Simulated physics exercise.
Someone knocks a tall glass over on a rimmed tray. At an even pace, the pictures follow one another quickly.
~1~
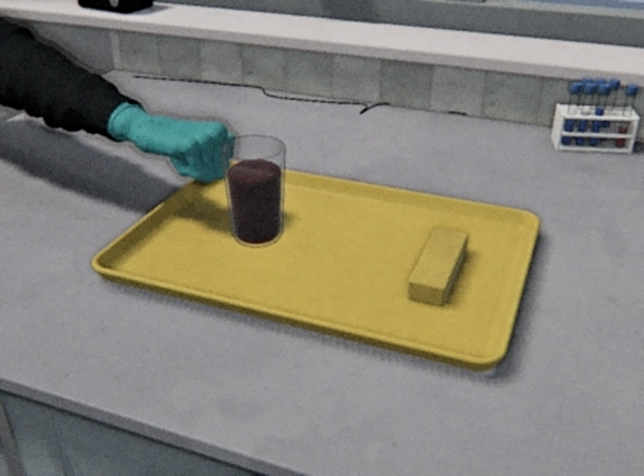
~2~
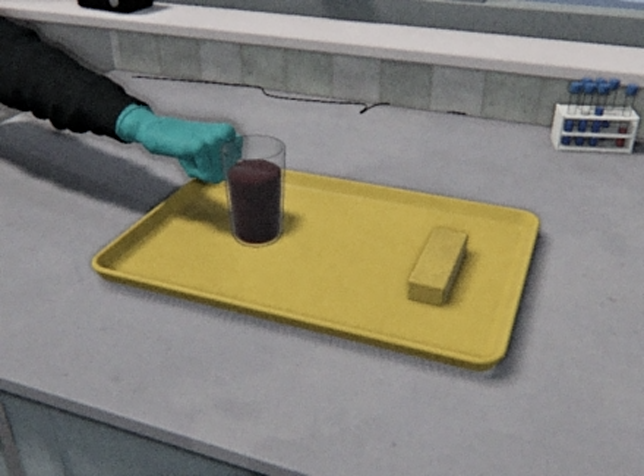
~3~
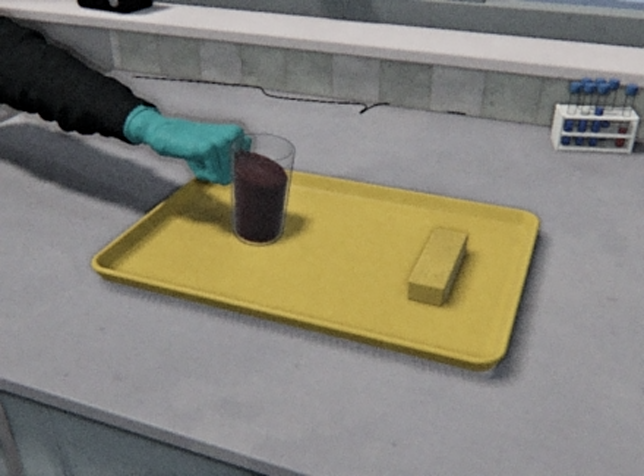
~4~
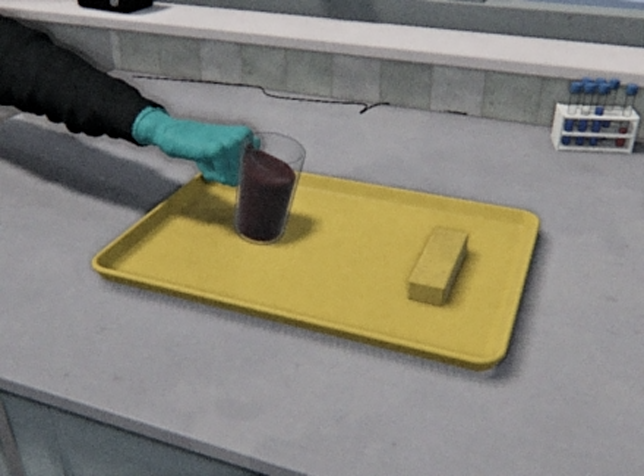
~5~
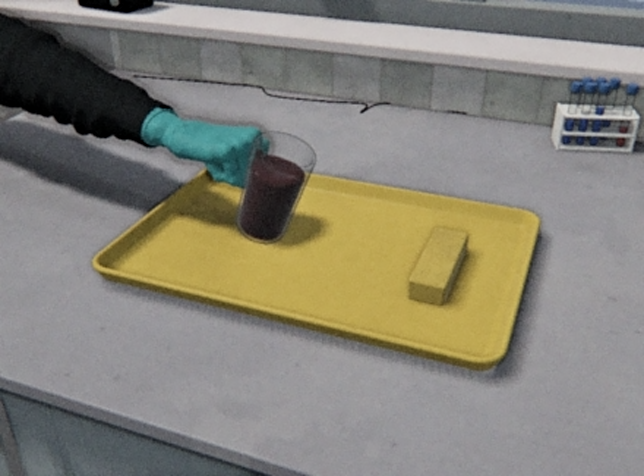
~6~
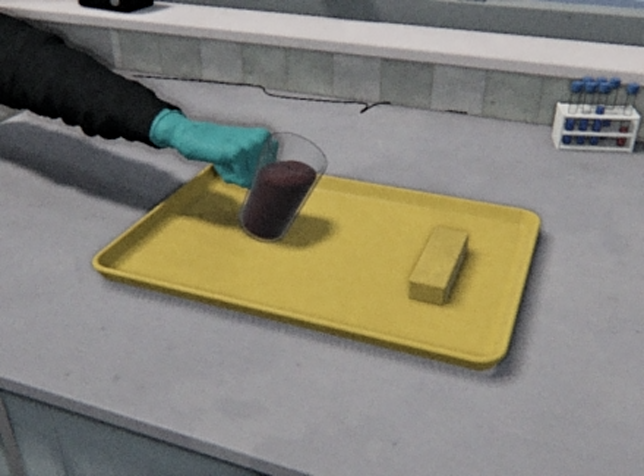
A teal-gloved hand pushed against a tall glass of dark wine on a yellow rimmed tray, and the glass leaned steadily to the right while the block further along stayed still.
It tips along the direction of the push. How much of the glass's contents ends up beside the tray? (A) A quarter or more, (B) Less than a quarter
(B) Less than a quarter.
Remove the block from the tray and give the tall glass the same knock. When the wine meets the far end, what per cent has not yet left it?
50 %.
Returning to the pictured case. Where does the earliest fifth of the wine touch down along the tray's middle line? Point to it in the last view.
Roughly at (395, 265).
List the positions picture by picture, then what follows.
In the first frame, it leans 0°; its right rim is at (281, 154); the wine meets the walls at (232, 164) and (281, 173); the tray's far rim is at (523, 279); a block is fixed to the tray further along.
In the second frame, it leans 0°; its right rim is at (281, 154); the wine meets the walls at (232, 164) and (281, 173).
In the third frame, it leans 6°; its right rim is at (291, 156); the wine meets the walls at (238, 150) and (287, 178).
In the fourth frame, it leans 12°; its right rim is at (301, 160); the wine meets the walls at (249, 144) and (295, 178).
In the fifth frame, it leans 19°; its right rim is at (312, 165); the wine meets the walls at (254, 164) and (305, 175).
In the sixth frame, it leans 25°; its right rim is at (323, 171); the wine meets the walls at (260, 171) and (315, 173).
A moment on, the tall glass lies on its side and 99 per cent is in the glass, 1 on the tray and 0 above or beyond its rim.
Next, the tall glass lies on its side and 56 per cent is in the glass, 35 on the tray and 10 above or beyond its rim.
Then the tall glass lies on its side and 33 per cent is in the glass, 47 on the tray and 20 above or beyond its rim.
Later the tall glass lies on its side and 18 per cent is in the glass, 69 on the tray and 13 above or beyond its rim.
Finally, 87 per cent is held by tray and glass, 13 is off the tray.
